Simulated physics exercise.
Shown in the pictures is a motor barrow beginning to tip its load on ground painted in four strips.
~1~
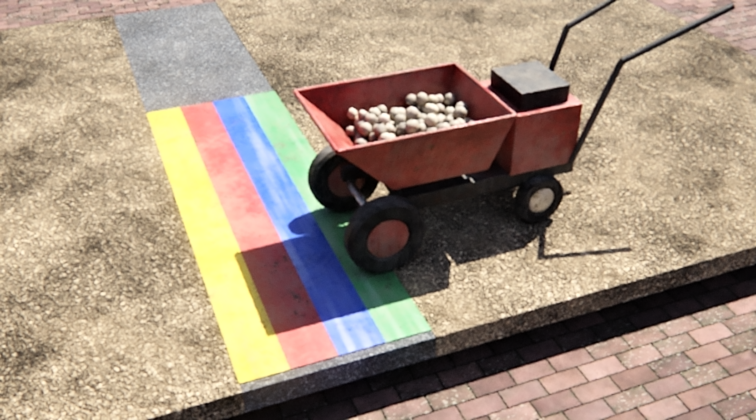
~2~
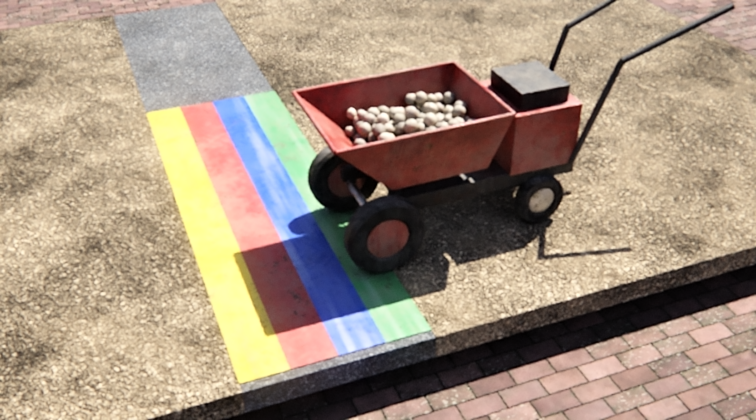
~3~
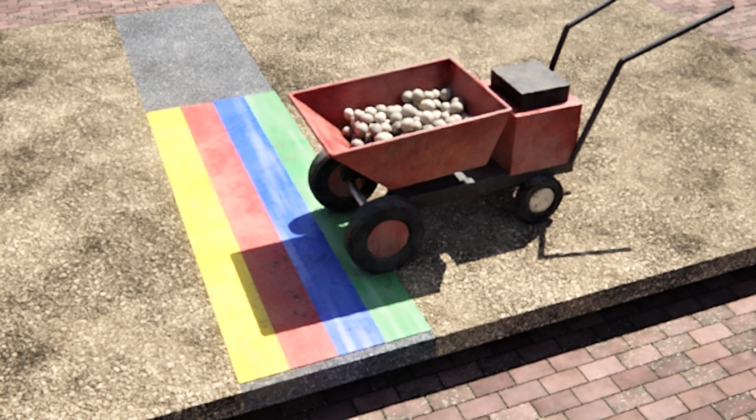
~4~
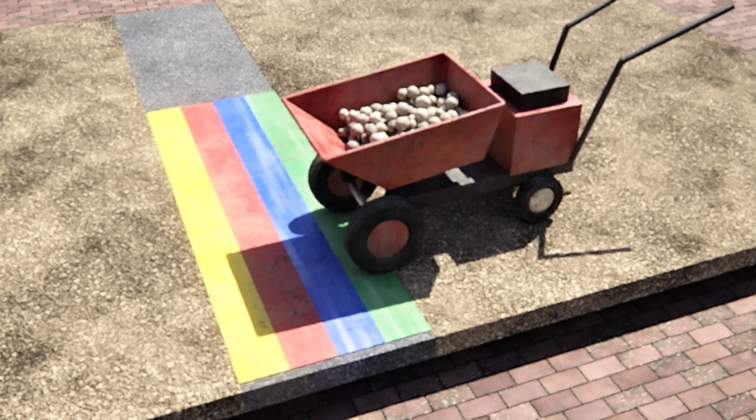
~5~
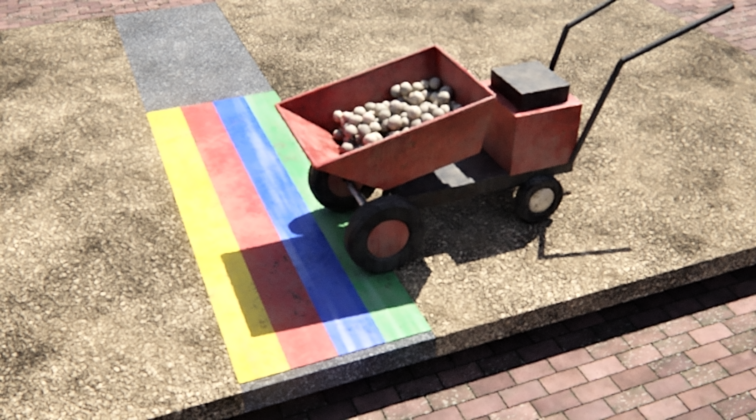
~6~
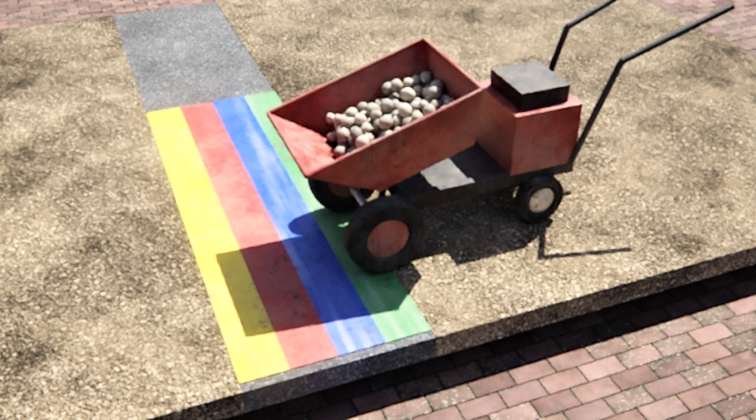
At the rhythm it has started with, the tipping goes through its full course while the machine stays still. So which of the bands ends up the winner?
The winner is the yellow band.
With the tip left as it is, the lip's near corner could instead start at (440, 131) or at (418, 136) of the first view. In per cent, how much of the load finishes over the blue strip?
First spot 30 per cent, second spot 30 per cent.
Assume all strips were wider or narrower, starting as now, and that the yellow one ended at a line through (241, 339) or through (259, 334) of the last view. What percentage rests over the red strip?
0 and 0 in a hundred.
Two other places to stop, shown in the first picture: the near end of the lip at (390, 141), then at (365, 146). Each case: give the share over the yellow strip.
First spot: About 20 percent; second spot: About 30 percent.
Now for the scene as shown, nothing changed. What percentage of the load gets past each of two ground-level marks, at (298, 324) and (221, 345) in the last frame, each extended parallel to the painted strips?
Roughly 80 per cent, and 30 per cent.
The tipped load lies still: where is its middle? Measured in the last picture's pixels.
Near (205, 268).
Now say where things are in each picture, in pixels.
In the first picture, lip of the skip (337, 152), level; top of the load (421, 126), river pebbles; green strip (385, 297); blue strip (341, 308); red strip (295, 320); yellow strip (248, 332).
In the second picture, lip of the skip (336, 153), level; top of the load (420, 125).
In the third picture, lip of the skip (331, 156), tipped barely; top of the load (436, 126).
In the fourth picture, lip of the skip (325, 161), tipped a little; top of the load (432, 116).
In the fifth picture, lip of the skip (316, 168), tipped a little; top of the load (432, 110).
In the sixth picture, lip of the skip (307, 177), tipped clearly; top of the load (423, 106); green strip (385, 297); blue strip (341, 308); red strip (295, 320); yellow strip (248, 332).
Just after the last frame, skip tipped steeply; every one in the skip.
A moment on, skip tipped right over; roughly two thirds in the skip; about a tenth over the red strip; roughly a quarter over the yellow strip; just a few off the paint.
Further on, skip tipped right over; roughly a quarter in the skip; about a tenth over the red strip; roughly a third over the yellow strip; roughly a third off the paint.
When it is over, skip tipped right over; roughly a quarter in the skip; not one over the green strip; not one over the blue strip; about a tenth over the red strip; roughly a third over the yellow strip; roughly a third off the paint.
